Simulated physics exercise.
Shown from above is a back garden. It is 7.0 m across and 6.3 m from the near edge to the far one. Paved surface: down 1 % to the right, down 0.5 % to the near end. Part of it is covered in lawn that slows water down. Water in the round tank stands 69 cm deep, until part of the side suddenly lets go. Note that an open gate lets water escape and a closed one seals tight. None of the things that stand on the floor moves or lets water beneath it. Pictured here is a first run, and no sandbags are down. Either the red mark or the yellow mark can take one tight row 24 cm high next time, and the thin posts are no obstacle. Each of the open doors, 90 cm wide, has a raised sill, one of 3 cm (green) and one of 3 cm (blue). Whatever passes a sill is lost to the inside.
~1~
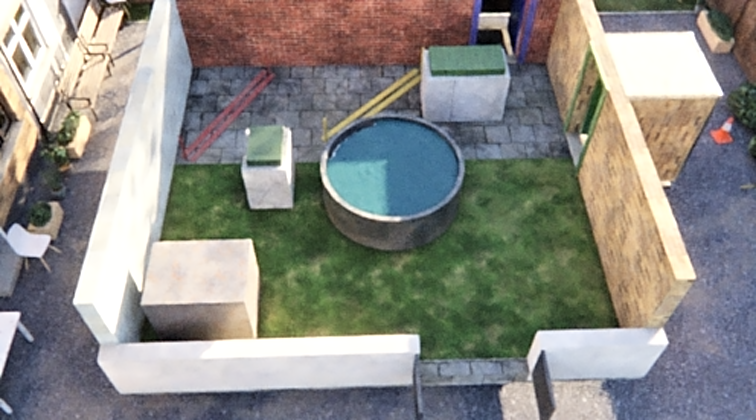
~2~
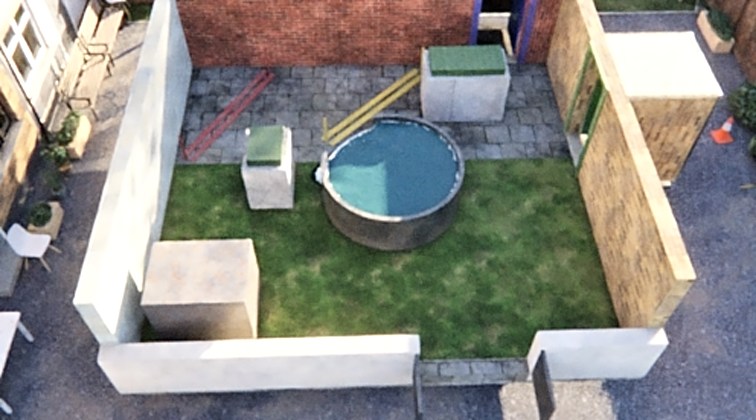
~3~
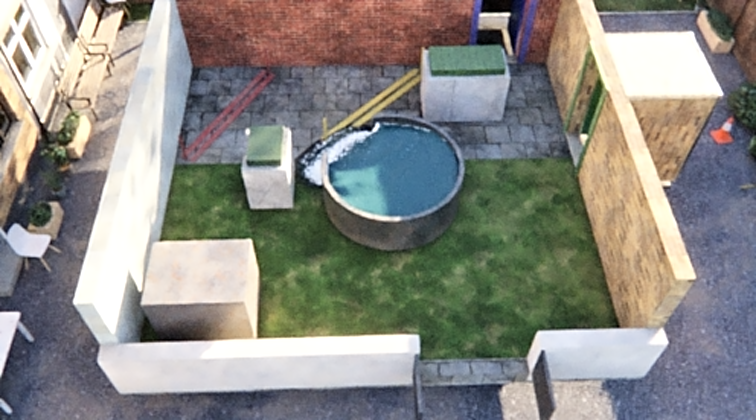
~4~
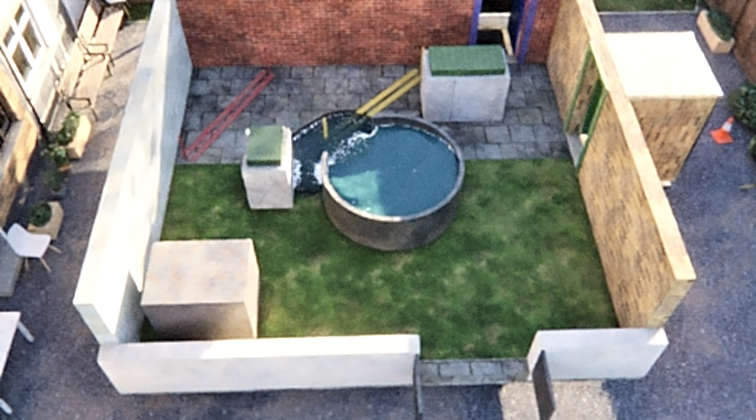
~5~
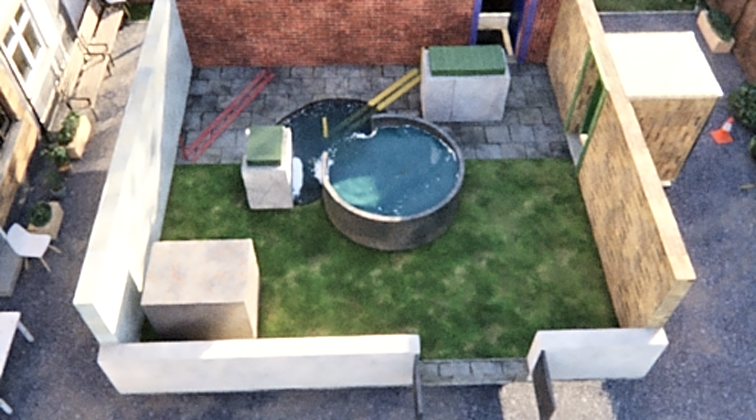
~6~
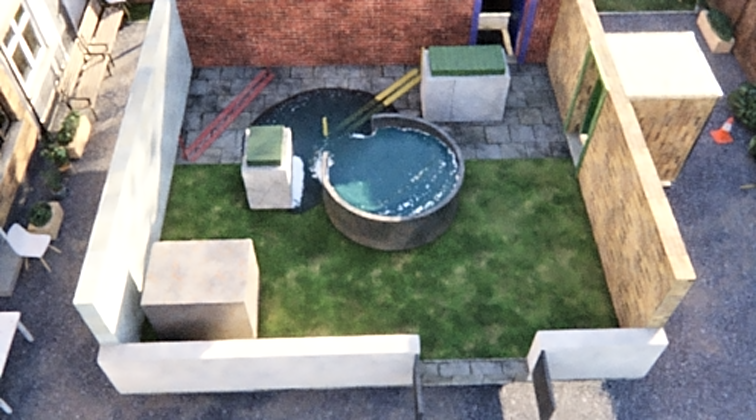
Round tank of water in a walled garden pouring from its far left side, a dark pool spreading over the paving behind.
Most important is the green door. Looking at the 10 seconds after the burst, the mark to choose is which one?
Choose the red mark.
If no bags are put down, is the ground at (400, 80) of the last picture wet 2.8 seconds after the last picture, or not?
Soaked.
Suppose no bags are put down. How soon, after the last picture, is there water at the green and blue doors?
The green door at 4.5 s and the blue door at 2.0 s.
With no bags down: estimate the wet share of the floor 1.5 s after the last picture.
Roughly 30 percent.
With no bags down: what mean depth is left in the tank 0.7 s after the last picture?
Roughly 45 cm on average.
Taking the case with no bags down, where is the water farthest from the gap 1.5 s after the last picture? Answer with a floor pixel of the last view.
(193, 68).
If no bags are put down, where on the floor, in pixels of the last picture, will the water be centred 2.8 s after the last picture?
Roughly (314, 140) in the last view.
Then, 0.7 s after the last picture water covers 30 % of the floor and is deepest (30 cm) near (341, 154) in the run without bags; in at the green door, 0 L with no bags, 0 L with the row on red, 0 L on yellow.
Then, 1.5 s after the last picture water covers 30 % of the floor and is deepest (45 cm) near (220, 74) in the run without bags; in at the green door, 0 L with no bags, 0 L with the row on red, 0 L on yellow.
Then, 2.8 s after the last picture water covers 45 % of the floor and is deepest (24 cm) near (262, 119) in the run without bags; in at the green door, 0 L with no bags, 0 L with the row on red, 0 L on yellow.
Then, 5.3 s after the last picture water covers 65 % of the floor and is deepest (20 cm) near (539, 64) in the run without bags; in at the green door, 0 L with no bags, 0 L with the row on red, 15 L on yellow.
Then, 9.3 s after the last picture water covers 95 % of the floor and is deepest (11 cm) near (539, 64) in the run without bags; in at the green door, 3 L with no bags, 6 L with the row on red, 43 L on yellow.
